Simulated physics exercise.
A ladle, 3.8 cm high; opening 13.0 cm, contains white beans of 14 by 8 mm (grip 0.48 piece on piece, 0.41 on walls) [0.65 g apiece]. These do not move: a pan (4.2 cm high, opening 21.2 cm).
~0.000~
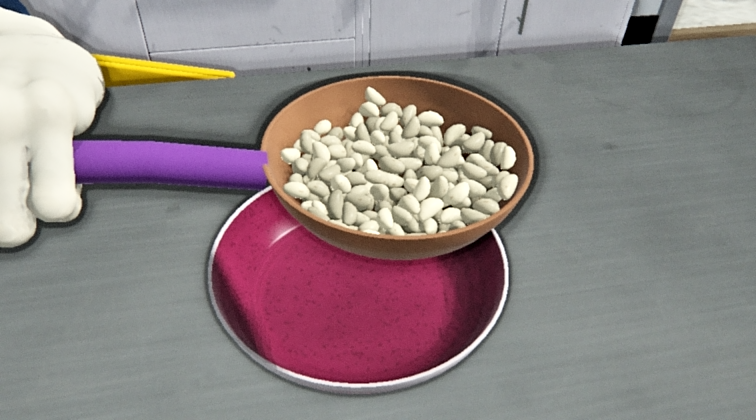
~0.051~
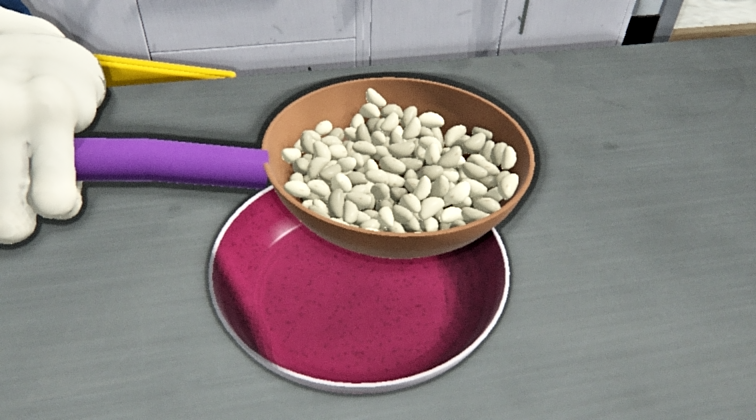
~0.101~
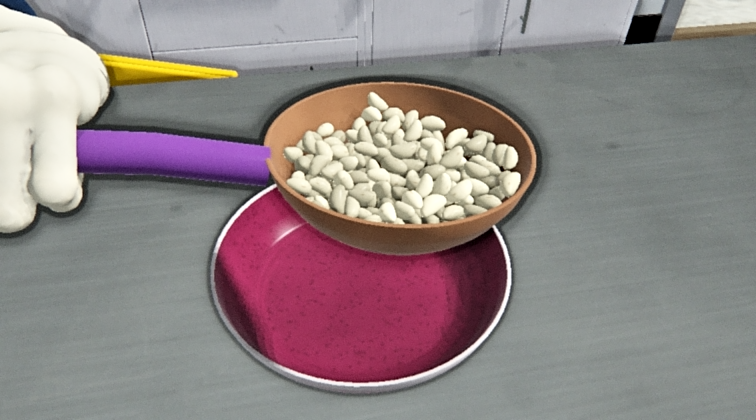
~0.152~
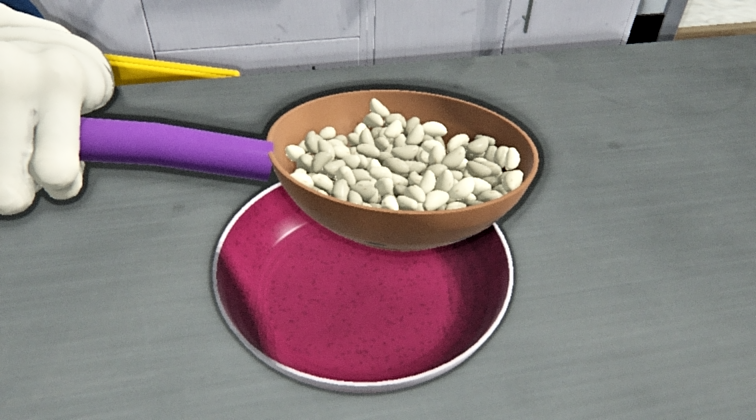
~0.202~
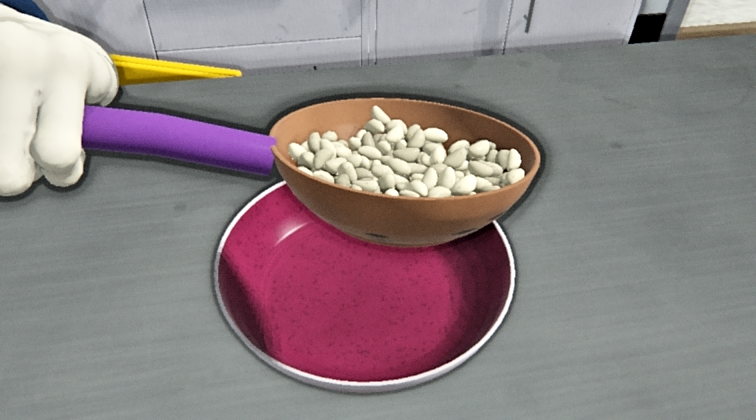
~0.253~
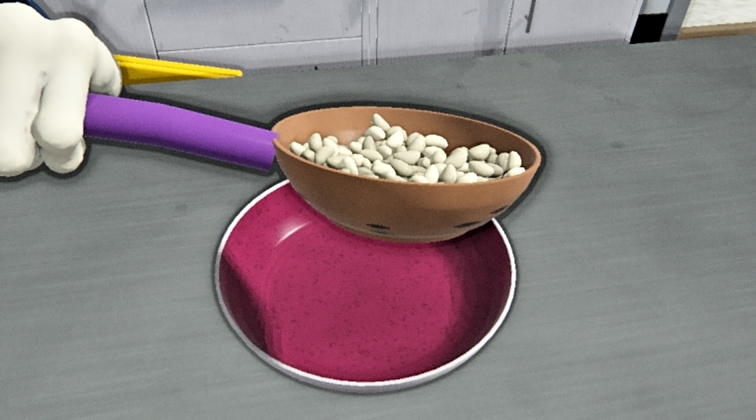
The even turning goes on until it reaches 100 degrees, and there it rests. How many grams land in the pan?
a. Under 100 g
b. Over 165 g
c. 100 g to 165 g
The answer is c.
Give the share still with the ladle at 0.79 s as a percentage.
95 %.
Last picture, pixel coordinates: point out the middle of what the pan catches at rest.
About pixel (393, 295).
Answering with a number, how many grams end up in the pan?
Roughly 120 grams.
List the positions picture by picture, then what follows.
Ladle at (391, 245); tilt 0 degrees; top of the load at (407, 117); pan at (359, 256), in the first frame.
Ladle at (392, 243); tilt 1 degrees; top of the load at (408, 119), in the second frame.
Ladle at (394, 235); tilt 4 degrees; low side back; top of the load at (409, 123), in the third frame.
Ladle at (396, 222); tilt 10 degrees; low side back; top of the load at (411, 129), in the fourth frame.
Ladle at (398, 208); tilt 15 degrees; low side back; top of the load at (434, 136), in the fifth frame.
Ladle at (400, 194); tilt 20 degrees; low side back; top of the load at (330, 142); pan at (366, 255). It turns about 105 degrees a second, in the sixth frame.
After 0.55 s, tilt 51 degrees; 0 g in the pan, ladle holds 100 %.
After 0.79 s, tilt 76 degrees; 4 g in the pan, ladle holds 95 %.
After 1.02 s, tilt 98 degrees; 80 g in the pan, ladle holds 20 %.
Then, at 1.23 s, tilt 100 degrees; 123 g in the pan, ladle holds 0 %.
In the end, at 1.9 s, 123 g in the pan, ladle holds 0 %.
